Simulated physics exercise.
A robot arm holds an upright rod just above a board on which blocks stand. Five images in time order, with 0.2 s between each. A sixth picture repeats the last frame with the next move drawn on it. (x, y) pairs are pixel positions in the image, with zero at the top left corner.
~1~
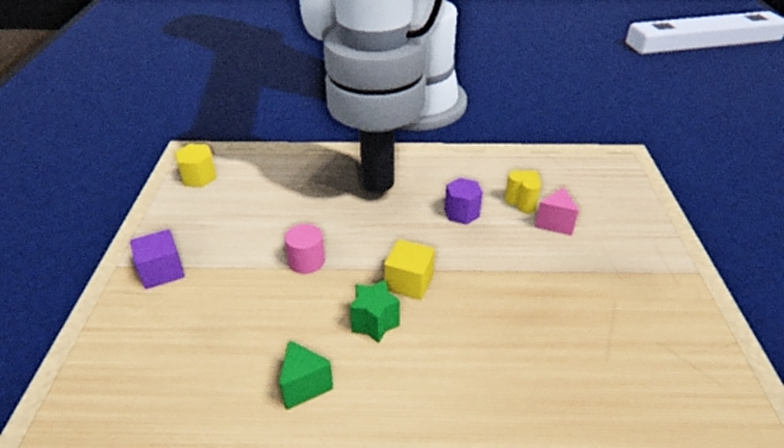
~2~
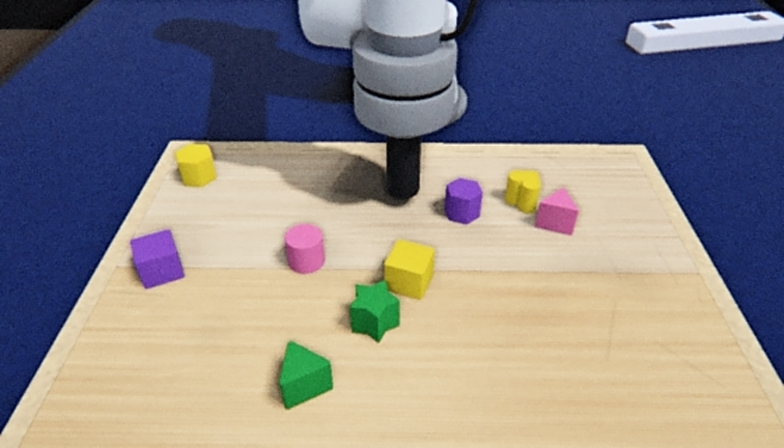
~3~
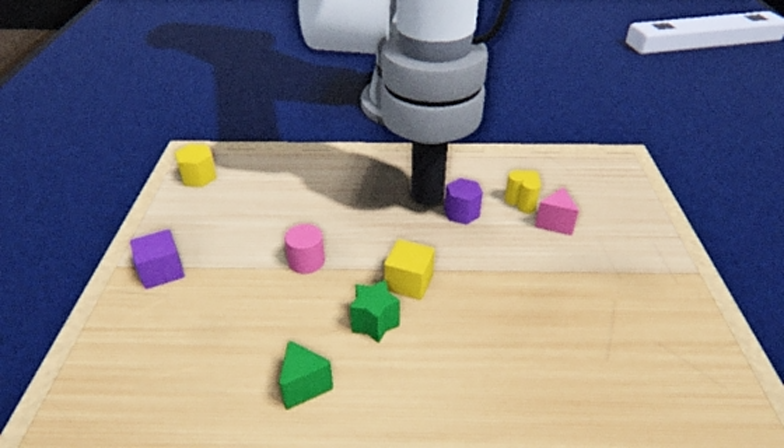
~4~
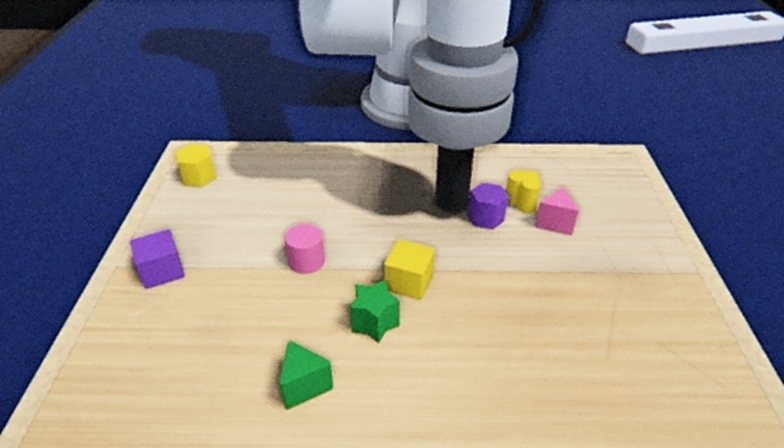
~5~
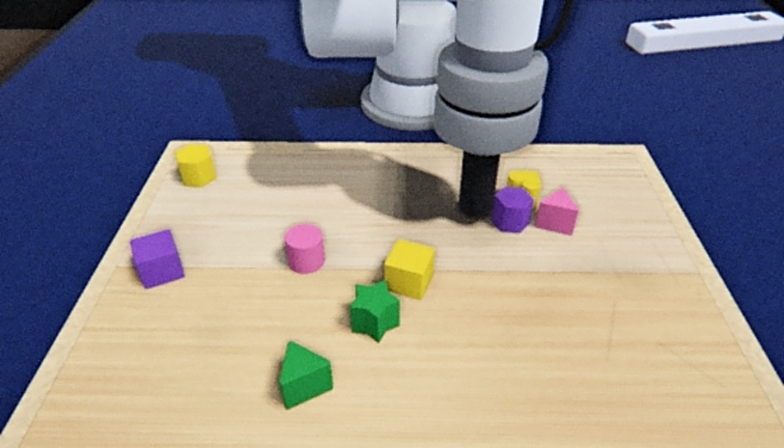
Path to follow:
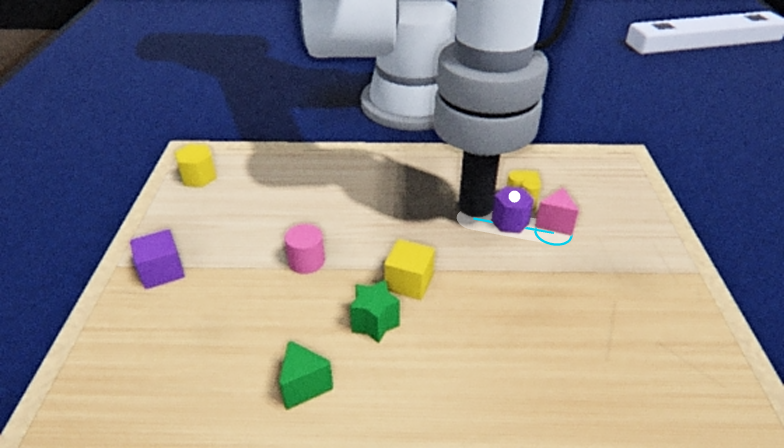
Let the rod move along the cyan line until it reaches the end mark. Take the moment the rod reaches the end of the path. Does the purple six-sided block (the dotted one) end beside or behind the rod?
Answer: No.
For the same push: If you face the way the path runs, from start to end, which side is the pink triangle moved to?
The pink triangle goes left.
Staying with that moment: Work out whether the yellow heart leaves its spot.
That block stays.
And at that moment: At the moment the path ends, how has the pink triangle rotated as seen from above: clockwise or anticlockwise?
It spins against the clock.
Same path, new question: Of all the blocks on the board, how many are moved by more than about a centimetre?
I'd say two blocks get shifted by more than about 1 cm.
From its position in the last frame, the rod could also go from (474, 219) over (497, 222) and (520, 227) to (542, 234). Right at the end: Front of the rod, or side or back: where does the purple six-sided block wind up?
It rides in front to the end.
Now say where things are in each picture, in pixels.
Tip of the rod (378, 183), middles of tops, purple six-sided block (464, 188), yellow heart (527, 178), pink triangle (561, 199), in the first picture.
Rod (403, 189), nothing pushed, in the second picture.
Rod (428, 195), nothing pushed, in the third picture.
Rod (452, 201), purple six-sided block (489, 193), in the fourth picture.
Rod (475, 207), purple six-sided block (515, 197), yellow heart (527, 178), pink triangle (561, 199), in the fifth picture.
The line goes from (474, 219) to (553, 233); the dot is on the purple six-sided block.
The first path, step by step. Halfway along, rod (516, 214); purple six-sided block (557, 205); pink triangle (586, 201), turned 60° anticlockwise.
At the end, rod (556, 221); purple six-sided block (598, 209); yellow heart unmoved; pink triangle (621, 201), turned 80° anticlockwise.
